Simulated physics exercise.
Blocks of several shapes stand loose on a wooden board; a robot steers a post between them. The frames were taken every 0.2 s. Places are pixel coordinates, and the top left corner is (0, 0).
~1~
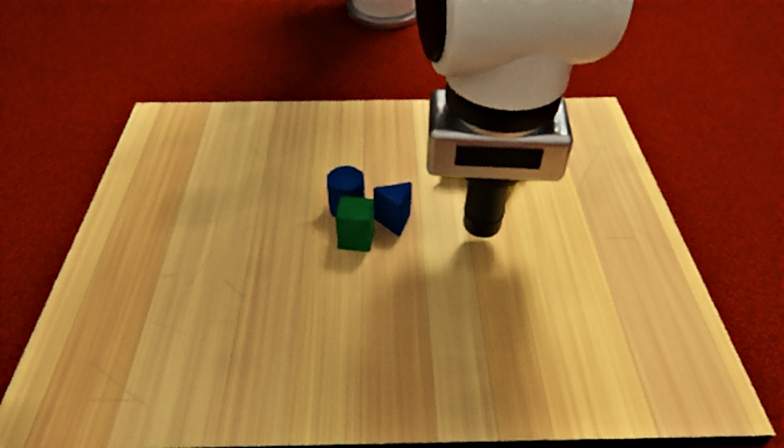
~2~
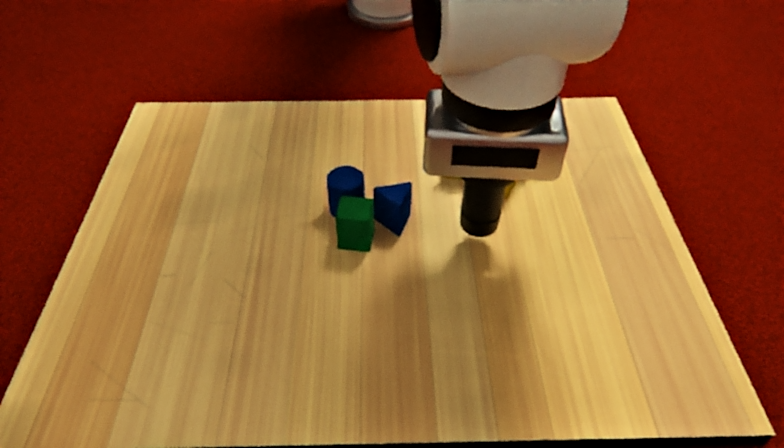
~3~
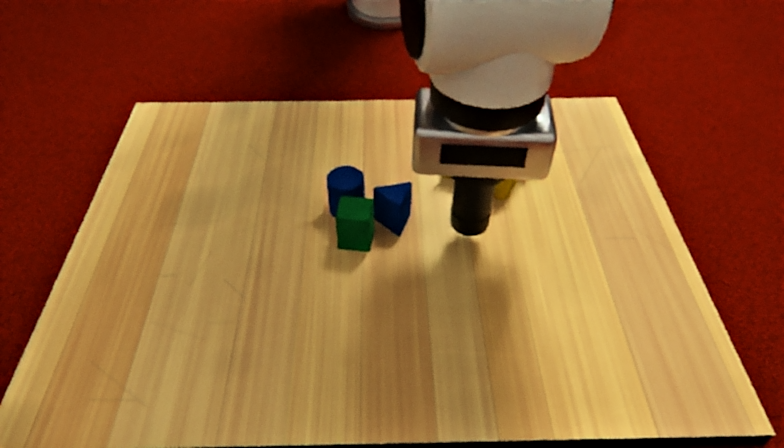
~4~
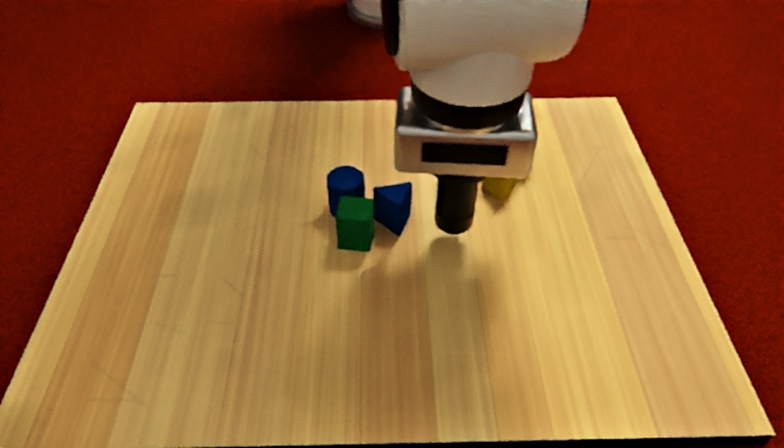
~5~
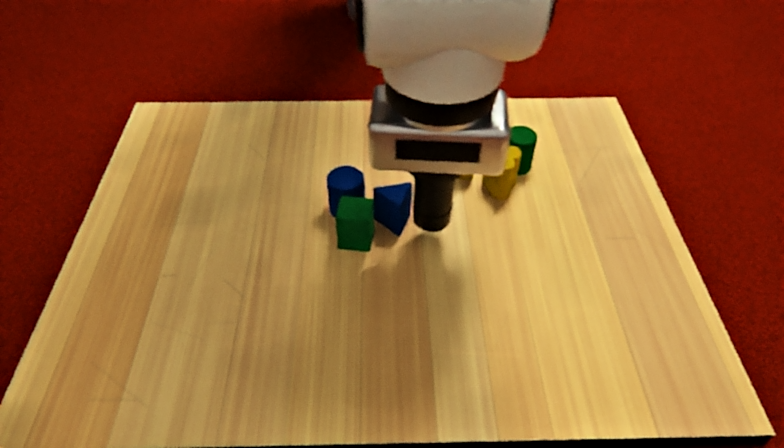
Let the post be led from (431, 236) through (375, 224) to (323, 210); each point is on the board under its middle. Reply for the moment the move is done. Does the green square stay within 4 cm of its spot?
In short: Yes.
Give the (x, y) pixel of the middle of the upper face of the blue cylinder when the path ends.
Around pixel (306, 156).
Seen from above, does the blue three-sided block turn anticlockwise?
The answer is no.
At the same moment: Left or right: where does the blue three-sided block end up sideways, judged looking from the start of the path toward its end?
That block drifts right.
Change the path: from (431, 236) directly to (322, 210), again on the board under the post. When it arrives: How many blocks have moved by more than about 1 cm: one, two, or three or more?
Number moved: 3+.
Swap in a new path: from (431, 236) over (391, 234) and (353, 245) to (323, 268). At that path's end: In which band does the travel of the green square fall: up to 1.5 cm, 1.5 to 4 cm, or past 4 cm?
It ends over 4 cm away.
What follows on the original path. One third of the way, post (393, 212); blue three-sided block (374, 180), turned 45° clockwise.
Two thirds of the way, post (355, 203); blue cylinder (330, 170); green square (331, 209), turned 65° anticlockwise; blue three-sided block (370, 167), turned 65° clockwise.
At the end, post (321, 193); blue cylinder (306, 156); green square (328, 209), turned 75° anticlockwise; blue three-sided block (368, 167), turned 75° clockwise.
